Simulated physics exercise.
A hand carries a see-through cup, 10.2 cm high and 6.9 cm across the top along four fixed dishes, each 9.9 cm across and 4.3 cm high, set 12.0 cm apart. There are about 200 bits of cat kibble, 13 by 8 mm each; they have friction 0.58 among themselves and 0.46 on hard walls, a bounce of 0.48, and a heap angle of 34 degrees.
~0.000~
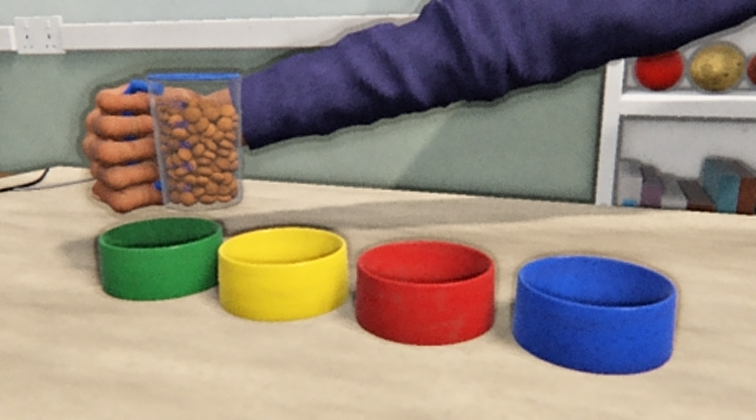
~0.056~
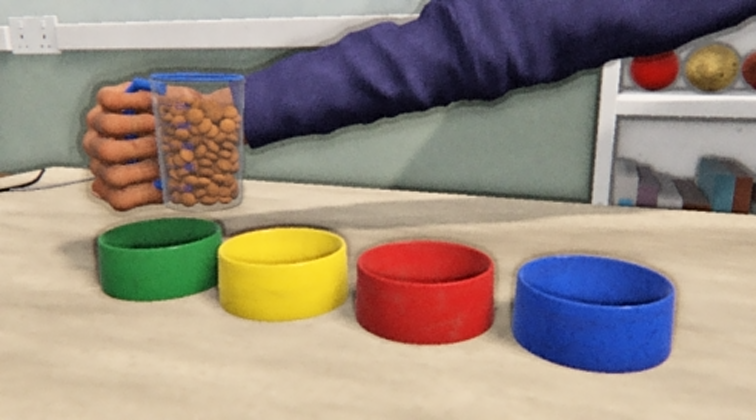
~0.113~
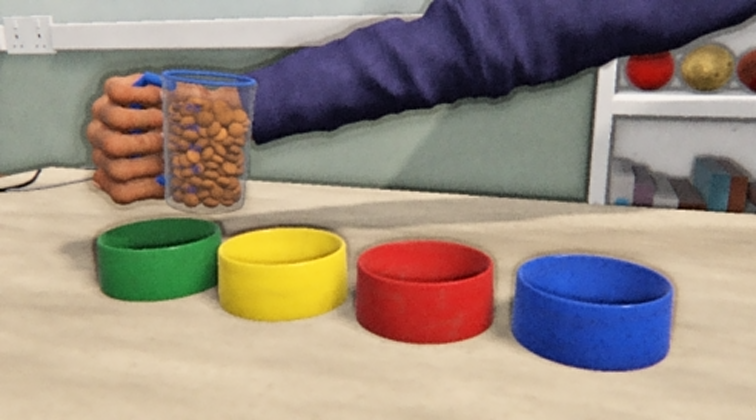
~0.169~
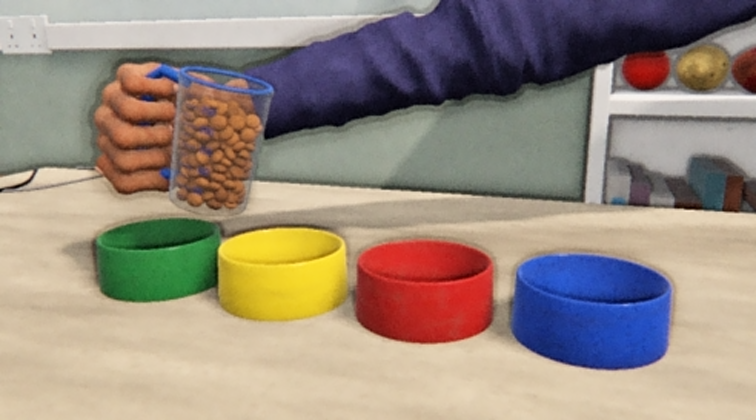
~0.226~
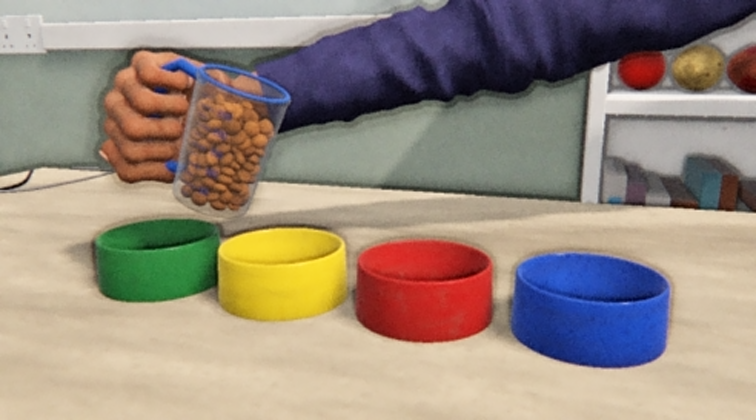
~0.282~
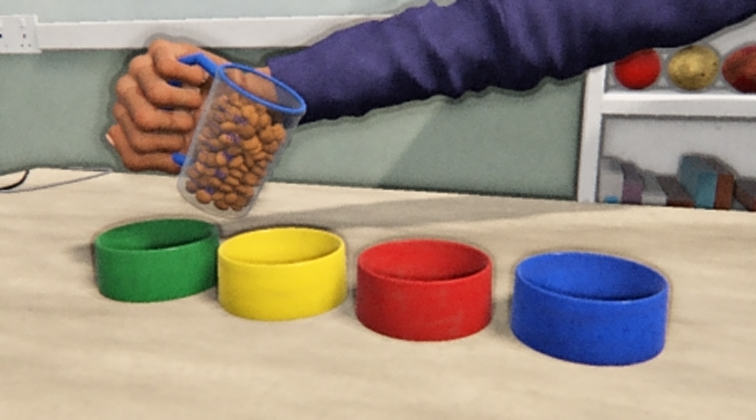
At first, a hand holds a clear, blue-rimmed cup of brown kibble upright above a green dish, with yellow, red and blue dishes in a row to the right. Then the hand moves slightly rightward and tilts the cup to the right, the kibble still inside as it leans above the yellow dish.
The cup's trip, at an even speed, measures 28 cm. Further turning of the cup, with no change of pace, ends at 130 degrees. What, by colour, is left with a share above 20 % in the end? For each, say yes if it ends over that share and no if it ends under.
Red: In excess of a fifth, blue: Not in excess of a fifth, green: Not in excess of a fifth, yellow: Not in excess of a fifth, counter: In excess of a fifth.
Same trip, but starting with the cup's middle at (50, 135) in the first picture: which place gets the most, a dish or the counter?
Most of it lands at yellow.
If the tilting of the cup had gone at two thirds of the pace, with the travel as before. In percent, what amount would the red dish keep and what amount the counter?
Then the red dish would get 0 and the counter 10.
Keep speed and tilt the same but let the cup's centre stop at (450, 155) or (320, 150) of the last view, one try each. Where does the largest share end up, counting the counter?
Try 1 - red; try 2 - red.
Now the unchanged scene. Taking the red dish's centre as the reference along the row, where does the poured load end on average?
It ends up around 5 cm from that dish's centre, over to the right.
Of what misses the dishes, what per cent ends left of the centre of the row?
I'd say near 0 percent.
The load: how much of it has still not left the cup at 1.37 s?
I'd put it at roughly 0 per cent.
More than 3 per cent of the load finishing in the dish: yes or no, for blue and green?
Blue: True, green: False.
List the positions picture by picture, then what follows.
In the first frame, cup at (199, 141), tilt 0 degrees, lip at (232, 77), moved 0.0 cm; middle of the pieces at (203, 155); green dish at (162, 233); yellow dish at (283, 246); red dish at (425, 262); blue dish at (594, 280).
In the second frame, cup at (201, 141), tilt 2 degrees, lip at (236, 79), moved 0.2 cm; middle of the pieces at (204, 156).
In the third frame, cup at (208, 142), tilt 7 degrees, lip at (248, 85), moved 0.9 cm; middle of the pieces at (210, 157).
In the fourth frame, cup at (217, 143), tilt 14 degrees, lip at (266, 93), moved 1.9 cm; middle of the pieces at (218, 157).
In the fifth frame, cup at (228, 144), tilt 22 degrees, lip at (283, 102), moved 2.9 cm; middle of the pieces at (227, 158).
In the sixth frame, cup at (238, 144), tilt 29 degrees, lip at (299, 111), moved 3.8 cm; middle of the pieces at (235, 158); green dish at (158, 235); yellow dish at (282, 246); red dish at (424, 260); blue dish at (589, 276). Its pace works out near 135 degrees a second; the hand travels 17 cm a second.
After 0.93 s, tilt 115 degrees; cup holds 90 %, red 10 %.
After 1.37 s, tilt 130 degrees; cup holds 0 %, red 55 %, blue 10 %.
After 1.88 s, tilt 130 degrees; cup holds 0 %, red 55 %, blue 10 %.
In the end, at 2.2 s, red 55 %, blue 10 %, green 0 %, yellow 0 %, counter 35 %.
